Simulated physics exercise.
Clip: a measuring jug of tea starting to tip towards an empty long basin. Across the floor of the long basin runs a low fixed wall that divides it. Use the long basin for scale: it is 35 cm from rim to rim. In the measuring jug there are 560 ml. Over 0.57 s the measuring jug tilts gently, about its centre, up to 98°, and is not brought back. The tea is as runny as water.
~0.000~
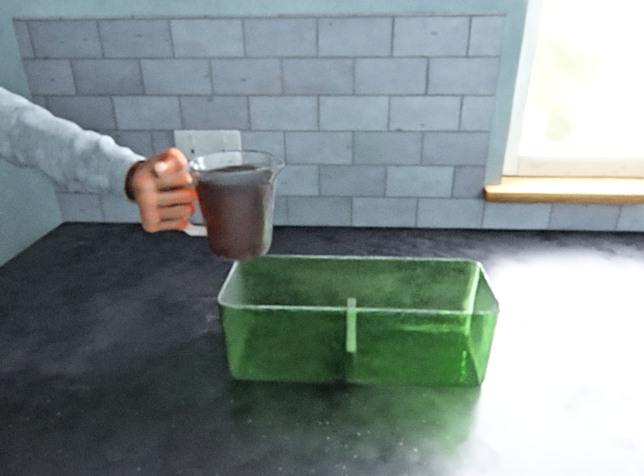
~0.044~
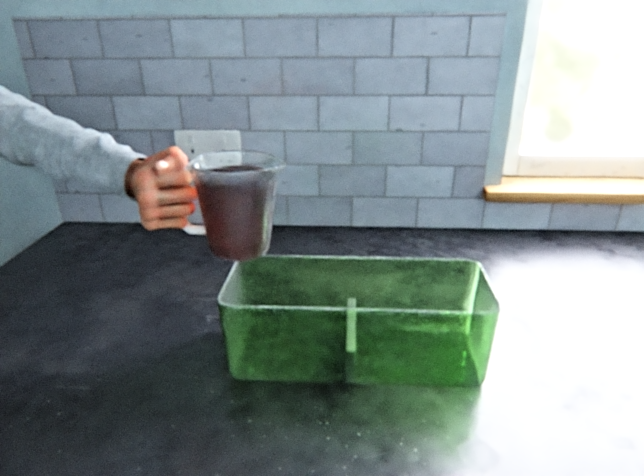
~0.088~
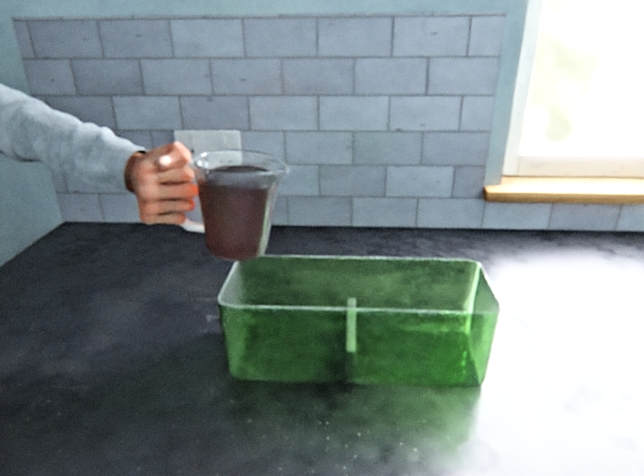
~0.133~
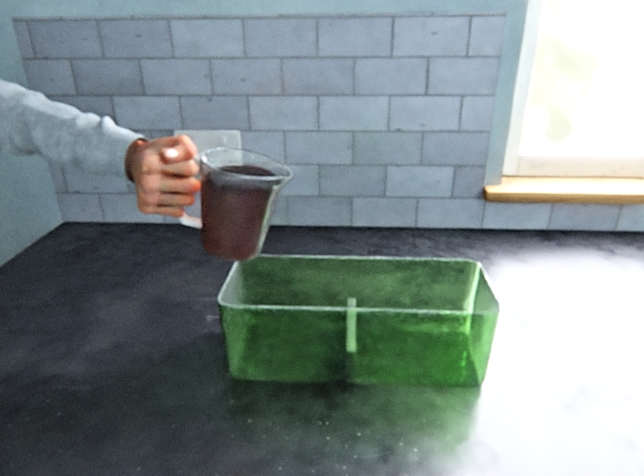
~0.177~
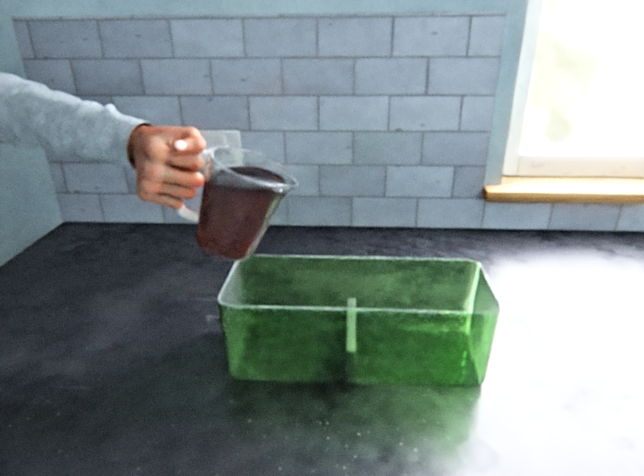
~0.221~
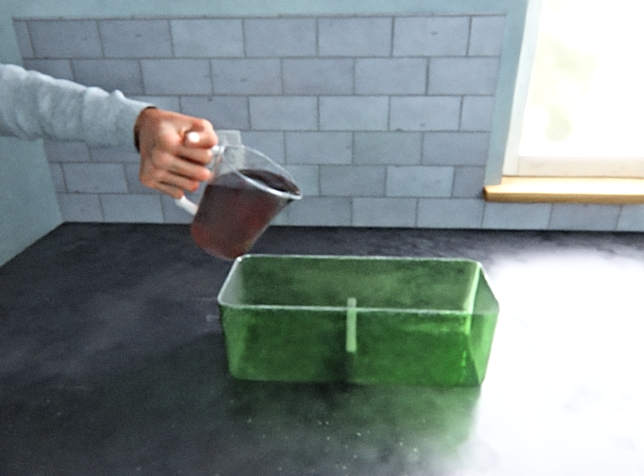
To begin with, a hand holds a clear measuring jug of dark reddish-brown tea upright above the left end of an empty, long green basin on a dark countertop. The hand then gradually tilts the jug to the right, and the tea shifts towards the lowered rim while staying inside.
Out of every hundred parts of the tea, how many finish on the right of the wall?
About 13 in every hundred.
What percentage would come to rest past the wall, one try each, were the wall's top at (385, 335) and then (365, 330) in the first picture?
Respectively close to 10 and 10 %.
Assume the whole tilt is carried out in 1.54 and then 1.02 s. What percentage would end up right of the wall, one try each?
Try 1: Approx. 25 %; try 2: Approx. 20 %.
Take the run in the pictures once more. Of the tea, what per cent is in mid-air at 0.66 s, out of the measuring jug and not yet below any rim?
Airborne fraction: Approx. 12 %.
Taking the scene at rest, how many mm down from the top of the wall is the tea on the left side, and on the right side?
Near 28 mm for the left and near 48 mm for the right.
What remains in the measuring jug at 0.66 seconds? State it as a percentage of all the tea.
18 per cent or so.
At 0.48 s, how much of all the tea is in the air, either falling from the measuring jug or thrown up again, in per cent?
Close to 22 per cent, I'd say.
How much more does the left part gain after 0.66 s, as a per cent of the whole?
Difference: Approx. 28 %.
After 0.48 s the tilt is 92° and 56 per cent is still to pour, 16 is left of the wall and 7 right of it.
After 0.66 s the tilt is 98° and 17 per cent is still to pour, 59 is left of the wall and 11 right of it.
After 0.86 s the tilt is 98° and 3 per cent is still to pour, 81 is left of the wall and 12 right of it.
After 1.07 s the tilt is 98° and 0 per cent is still to pour, 86 is left of the wall and 13 right of it.
In the end 86 per cent lies left of the wall, 13 right of it and 1 outside.
